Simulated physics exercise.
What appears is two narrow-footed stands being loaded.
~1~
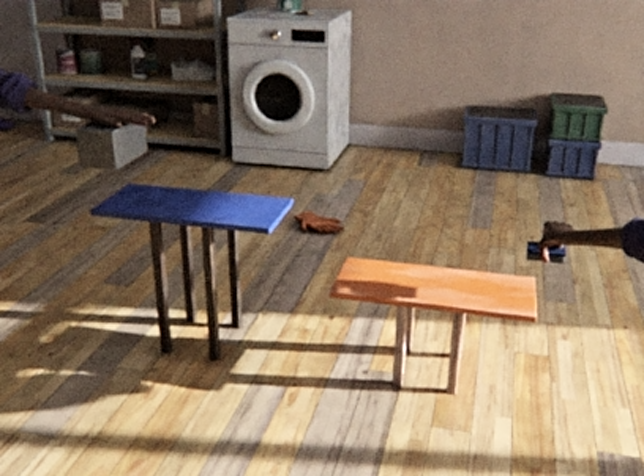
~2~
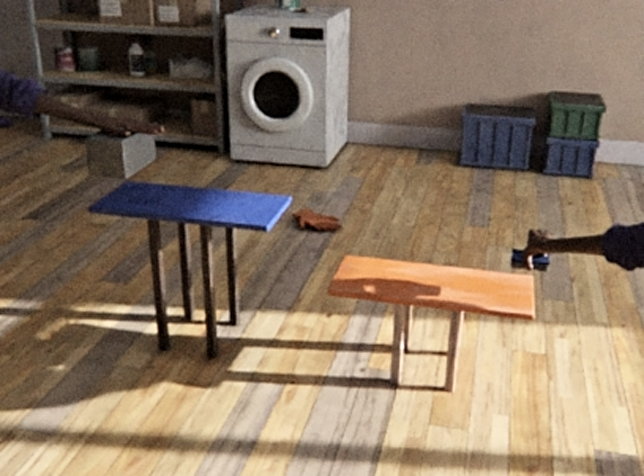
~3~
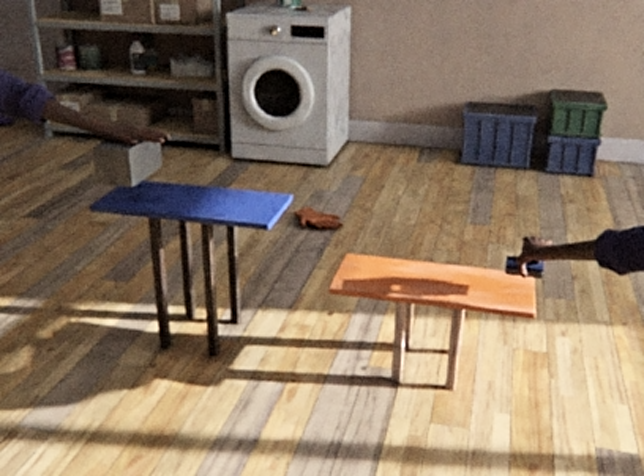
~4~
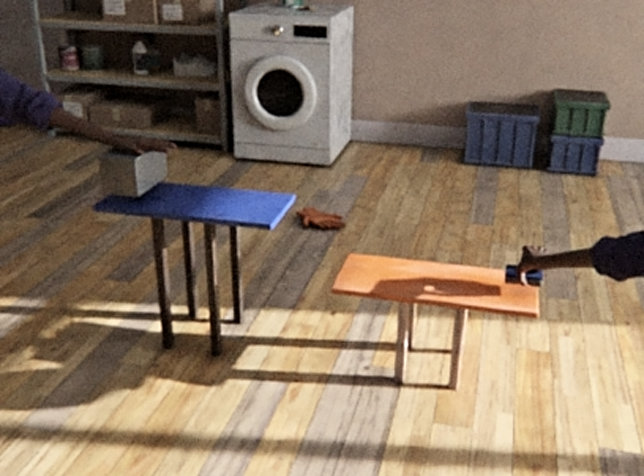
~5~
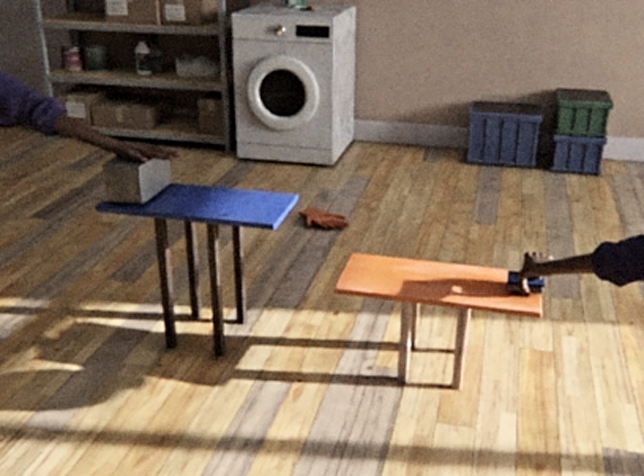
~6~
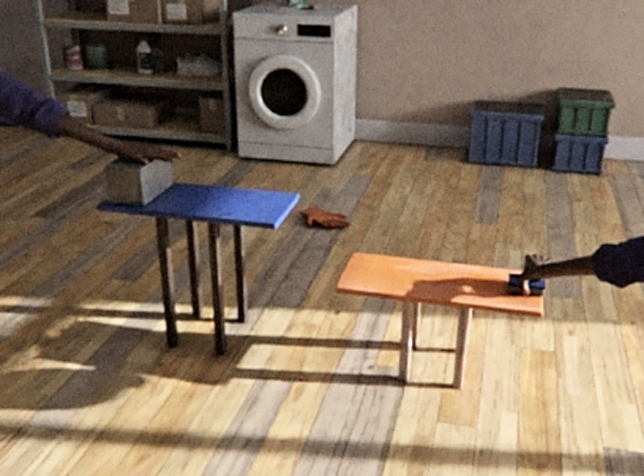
Two hands lowering a grey block onto a blue small table and a dark sponge onto an orange stand, still holding both.
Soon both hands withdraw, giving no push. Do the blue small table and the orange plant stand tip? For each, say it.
Here the blue small table tips up and the orange plant stand stays flat on its feet.
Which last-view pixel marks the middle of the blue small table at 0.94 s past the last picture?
Around (74, 244).
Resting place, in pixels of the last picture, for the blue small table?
Its middle finishes close to (82, 247) in the last view.
Then, 0.54 s later than the last frame, blue small table tilted by 22° near (146, 196); orange plant stand at rest near (440, 283).
Then, 0.72 s later than the last frame, blue small table tilted by 55° near (93, 226); orange plant stand at rest near (440, 283).
Then, 0.94 s later than the last frame, blue small table tilted by 71° near (74, 244); orange plant stand at rest near (440, 283).
When it is over, the blue small table goes over, near (82, 247); the orange plant stand keeps steady, near (440, 283).
